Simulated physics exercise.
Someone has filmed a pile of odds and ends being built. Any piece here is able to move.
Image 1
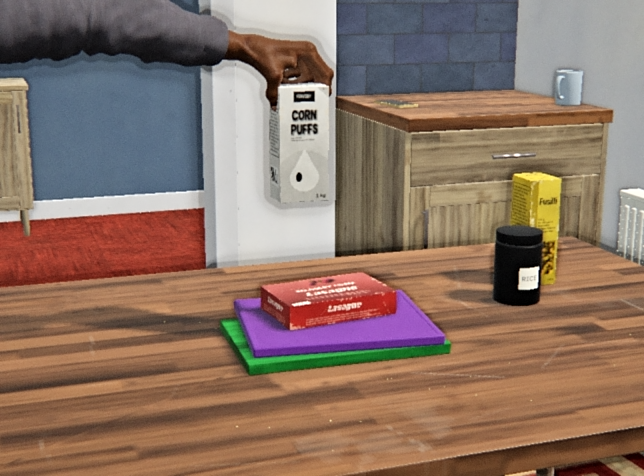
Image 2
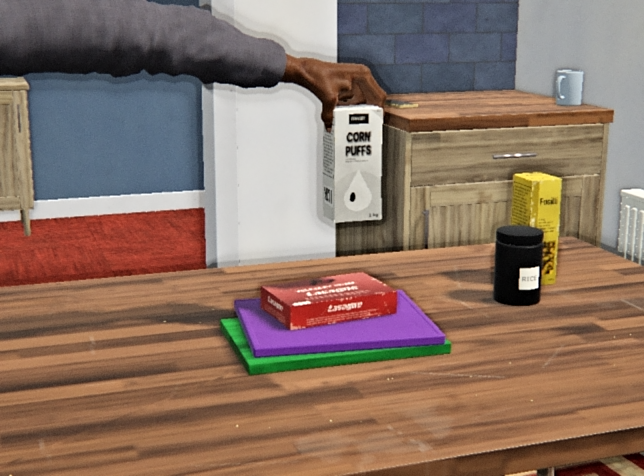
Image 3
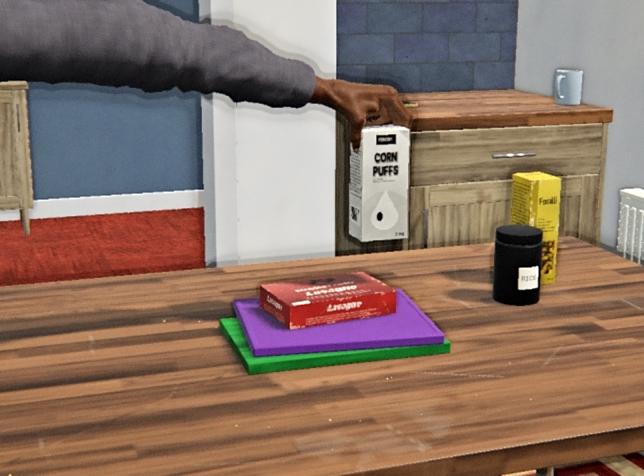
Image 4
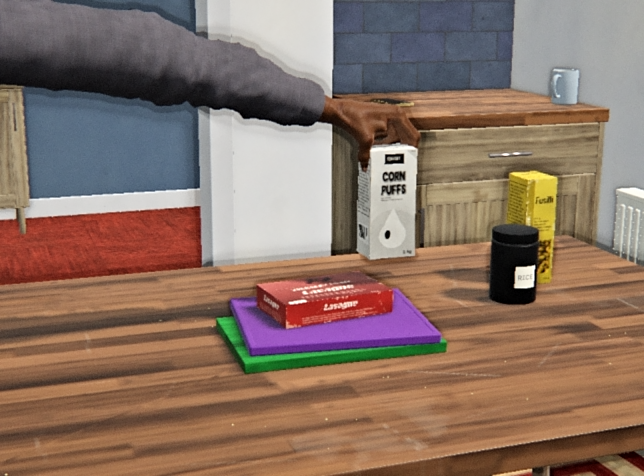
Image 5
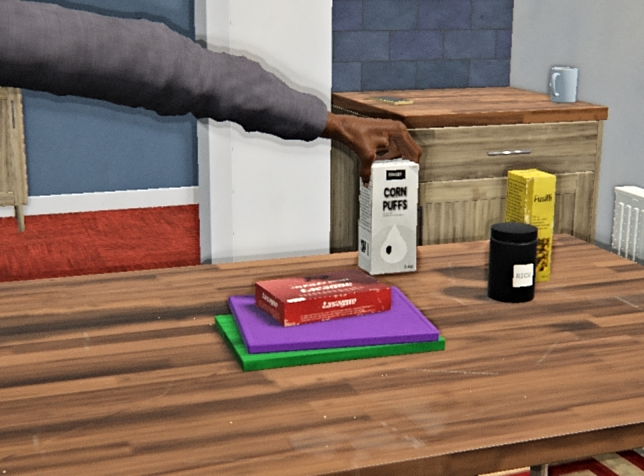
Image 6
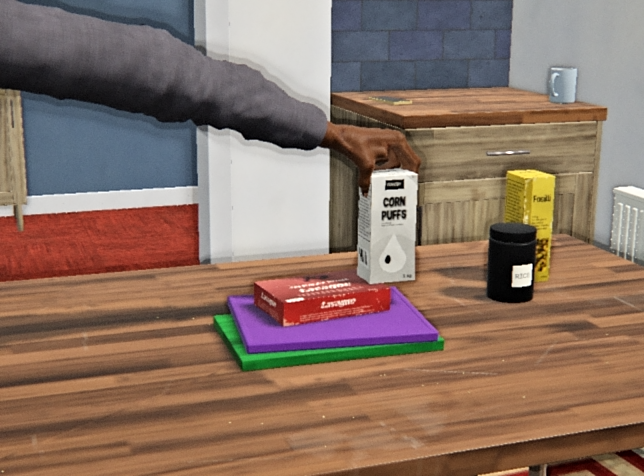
On a wooden table, a hand lowers a white carton behind a red packet on trays.
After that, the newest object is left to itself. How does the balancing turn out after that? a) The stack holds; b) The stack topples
b.
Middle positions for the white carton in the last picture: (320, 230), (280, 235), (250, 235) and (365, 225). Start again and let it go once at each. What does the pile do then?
Case one: Stable. Case two: Stable. Case three: Falls over. Case four: Stable.
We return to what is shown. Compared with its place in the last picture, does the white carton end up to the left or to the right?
It heads rightwards.
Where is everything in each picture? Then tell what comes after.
Coming down; white carton (299, 143); red packet (328, 300), in the first picture.
Coming down; white carton (352, 163); black jar (518, 265), in the second picture.
Coming down; white carton (379, 183); purple tray (334, 320), in the third picture.
Coming down; white carton (387, 201); yellow carton (530, 228), in the fourth picture.
Coming down; white carton (388, 216), in the fifth picture.
In place under the hand; white carton (387, 226); red packet (322, 296), in the sixth picture.
Then, 0.40 s later than the last frame, white carton now fallen.
Then, 0.50 s later than the last frame, things are still on the move.
When it is over, fallen, white carton; the other 5 as before. End places, in pixels of the last picture, white carton near (455, 278). The pile loses its balance.
